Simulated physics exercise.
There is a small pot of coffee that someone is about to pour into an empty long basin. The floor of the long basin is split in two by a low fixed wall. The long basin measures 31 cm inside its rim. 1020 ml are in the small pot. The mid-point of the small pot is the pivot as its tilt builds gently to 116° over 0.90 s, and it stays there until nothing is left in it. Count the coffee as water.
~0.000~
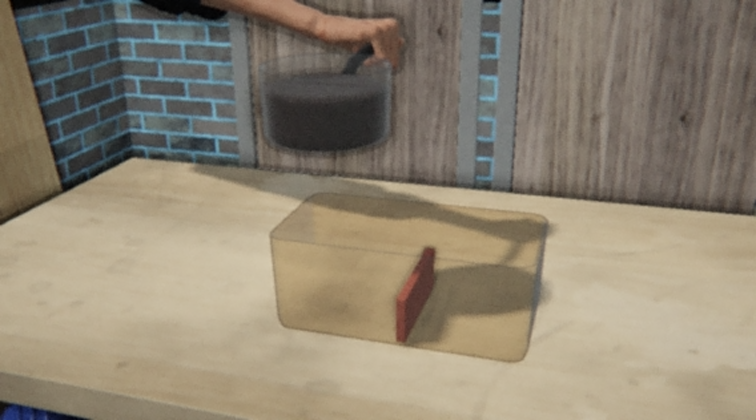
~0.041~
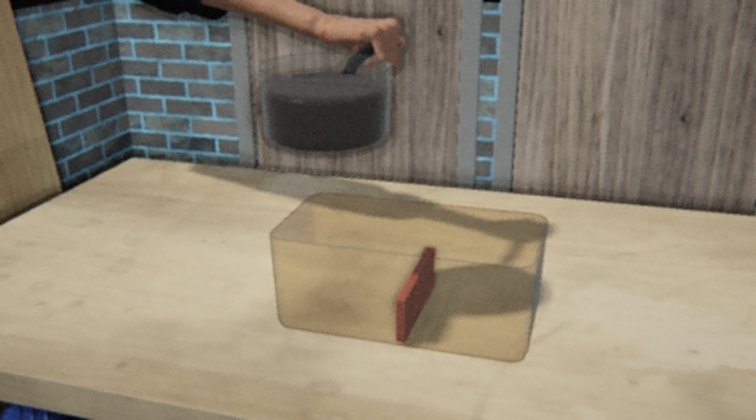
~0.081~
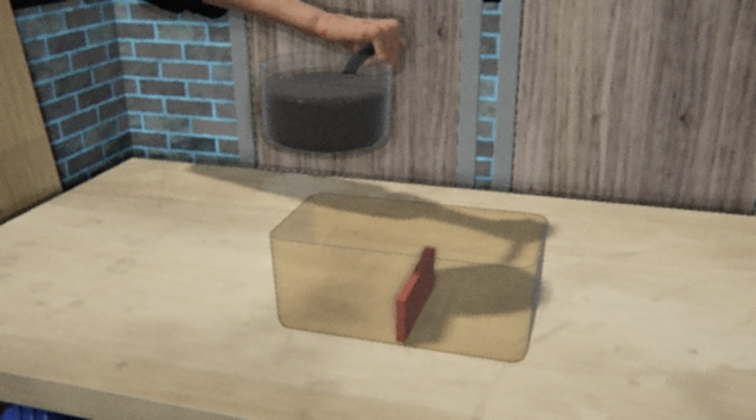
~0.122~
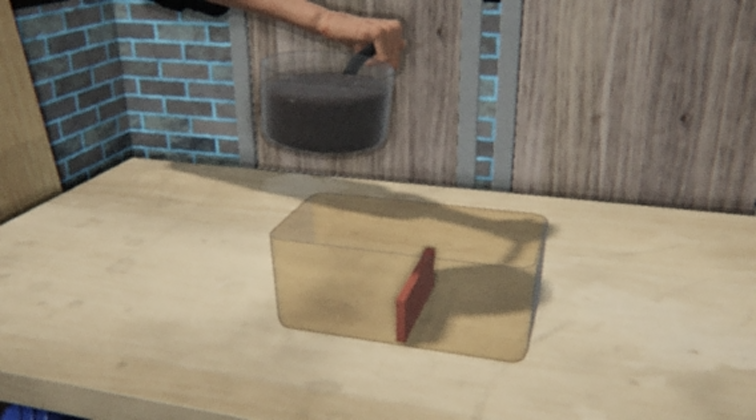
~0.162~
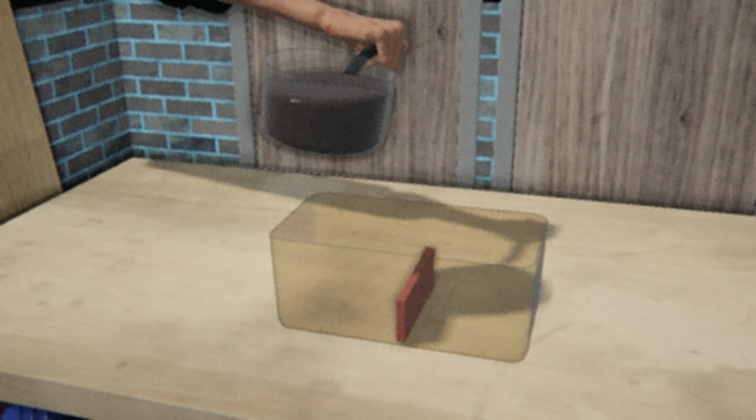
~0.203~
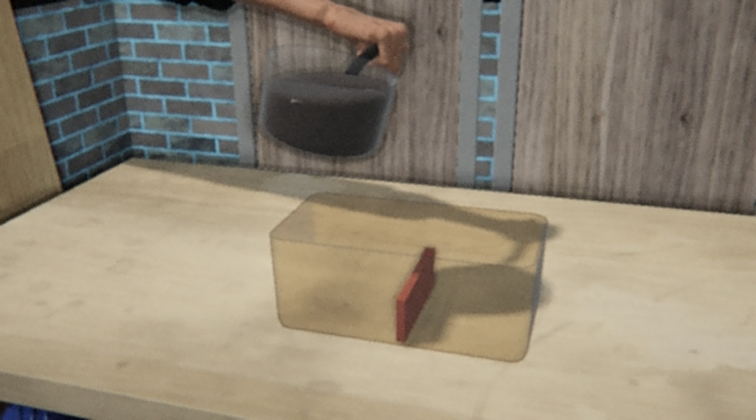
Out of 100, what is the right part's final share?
About 63 out of 100.
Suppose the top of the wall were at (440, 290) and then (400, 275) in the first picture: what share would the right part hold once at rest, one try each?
I'd put it at about 35 per cent for the first and about 75 per cent for the second.
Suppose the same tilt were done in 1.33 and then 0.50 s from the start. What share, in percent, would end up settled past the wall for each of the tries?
The first try gives around 75 percent, the second around 40 percent.
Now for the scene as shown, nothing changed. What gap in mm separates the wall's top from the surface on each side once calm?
The left side gives some 42 mm, the right side some 28 mm.
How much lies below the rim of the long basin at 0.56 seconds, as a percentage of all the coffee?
Around 8 percent.
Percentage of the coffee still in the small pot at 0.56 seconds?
Fraction remaining: Approx. 56 per cent.
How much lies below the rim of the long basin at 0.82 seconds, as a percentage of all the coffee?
Near 82 per cent of the total.
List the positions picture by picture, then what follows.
The first picture shows tilt 0°; pouring edge (388, 70); surface from (271, 83) to (387, 90); the long basin's rim runs from (292, 215) to (542, 242); the wall's top is at (417, 274).
The second picture shows tilt 1°; pouring edge (388, 71); surface from (271, 83) to (387, 90).
The third picture shows tilt 2°; pouring edge (389, 73); surface from (271, 82) to (387, 90).
The fourth picture shows tilt 5°; pouring edge (390, 76); surface from (271, 82) to (388, 91).
The fifth picture shows tilt 9°; pouring edge (392, 81); surface from (272, 82) to (390, 92).
The sixth picture shows tilt 14°; pouring edge (394, 87); surface from (272, 82) to (391, 93).
Then, 0.56 s in, the tilt is 80° and 55 per cent is still to pour, 0 is left of the wall and 8 right of it.
Then, 0.82 s in, the tilt is 114° and 7 per cent is still to pour, 18 is left of the wall and 65 right of it.
Then, 1.10 s in, the tilt is 116° and 0 per cent is still to pour, 35 is left of the wall and 63 right of it.
Then, 1.40 s in, the tilt is 116° and 0 per cent is still to pour, 35 is left of the wall and 63 right of it.
Finally, 35 per cent lies left of the wall, 63 right of it and 1 outside.
